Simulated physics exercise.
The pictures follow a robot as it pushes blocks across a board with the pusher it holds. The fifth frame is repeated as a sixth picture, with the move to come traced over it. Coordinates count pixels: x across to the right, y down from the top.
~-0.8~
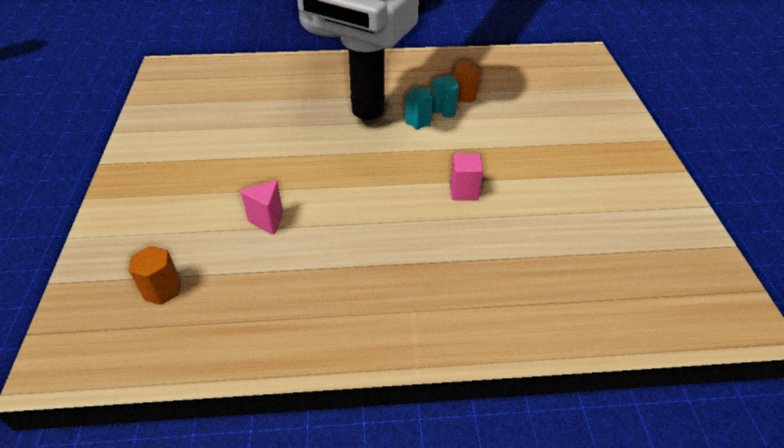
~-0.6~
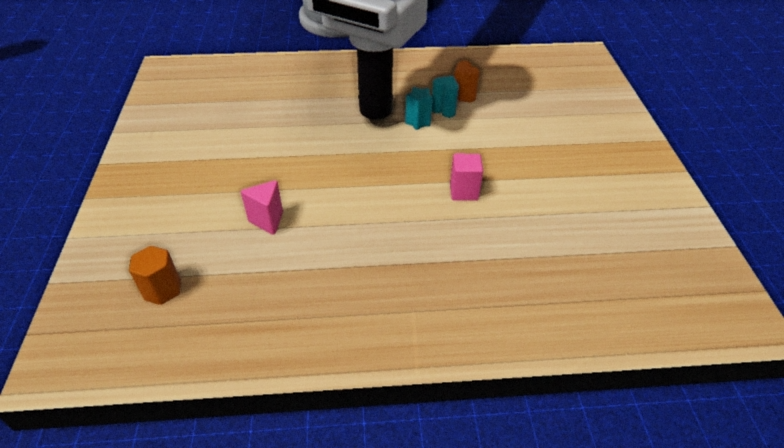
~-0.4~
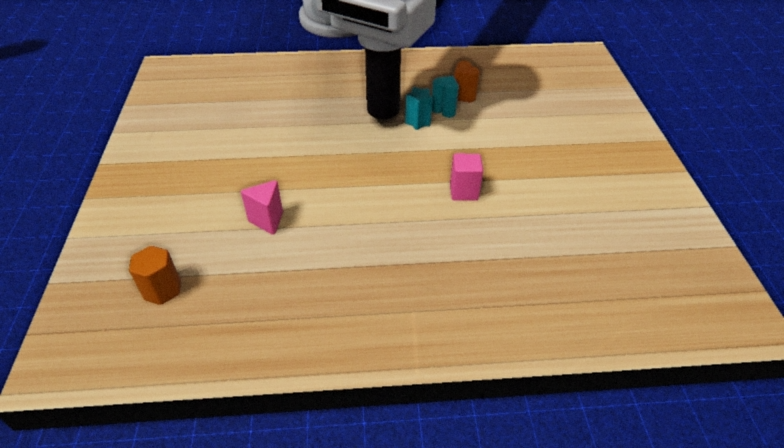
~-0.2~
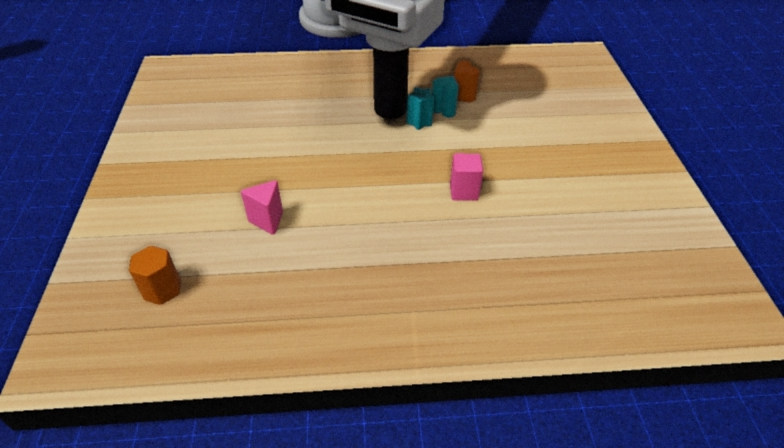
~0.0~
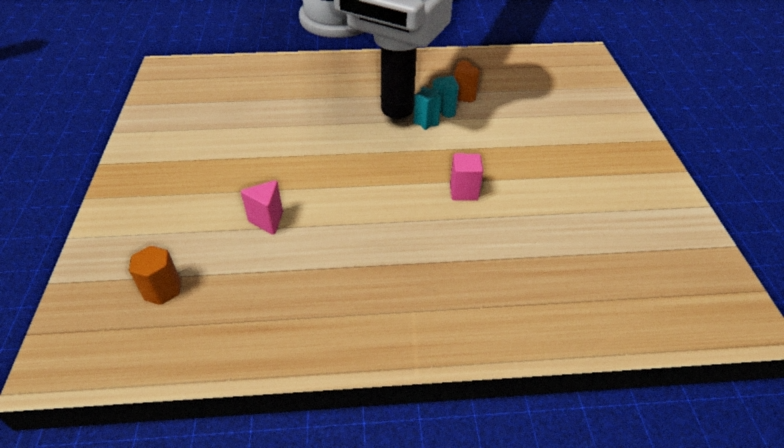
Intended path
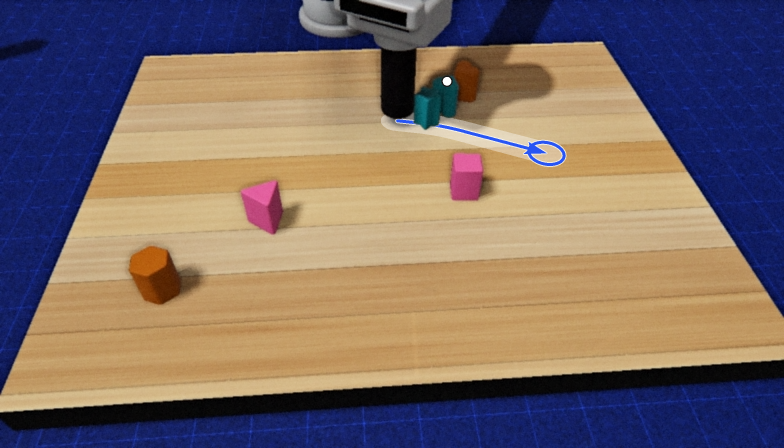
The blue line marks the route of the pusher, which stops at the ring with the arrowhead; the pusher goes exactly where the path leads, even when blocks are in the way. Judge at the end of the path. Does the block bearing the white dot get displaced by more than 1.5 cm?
It seems not.
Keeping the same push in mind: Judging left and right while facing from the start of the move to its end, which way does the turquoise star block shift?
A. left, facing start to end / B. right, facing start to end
A.
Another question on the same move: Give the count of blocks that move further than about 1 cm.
I expect one block to move.
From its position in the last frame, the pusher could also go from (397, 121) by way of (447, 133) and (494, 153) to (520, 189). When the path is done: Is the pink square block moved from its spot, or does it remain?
Well, the pink square block holds its place.
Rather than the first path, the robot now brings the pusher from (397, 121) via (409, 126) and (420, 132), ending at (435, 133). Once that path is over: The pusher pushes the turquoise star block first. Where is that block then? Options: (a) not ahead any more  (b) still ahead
b (still ahead)
Path on the board, from (397, 121) by way of (447, 127) and (495, 140) to (546, 153); the dot is on the turquoise heart.
The first path, step by step. One third of the way, pusher (448, 117); turquoise star block (478, 98), turned 25° anticlockwise; turquoise heart (451, 81), turned 30° anticlockwise.
Two thirds of the way, pusher (498, 129); turquoise star block (526, 104), turned 50° anticlockwise; turquoise heart (451, 81), turned 30° anticlockwise.
At the end, pusher (549, 142); turquoise star block (546, 104), turned 100° anticlockwise; turquoise heart (451, 81), turned 30° anticlockwise; orange heart in place.
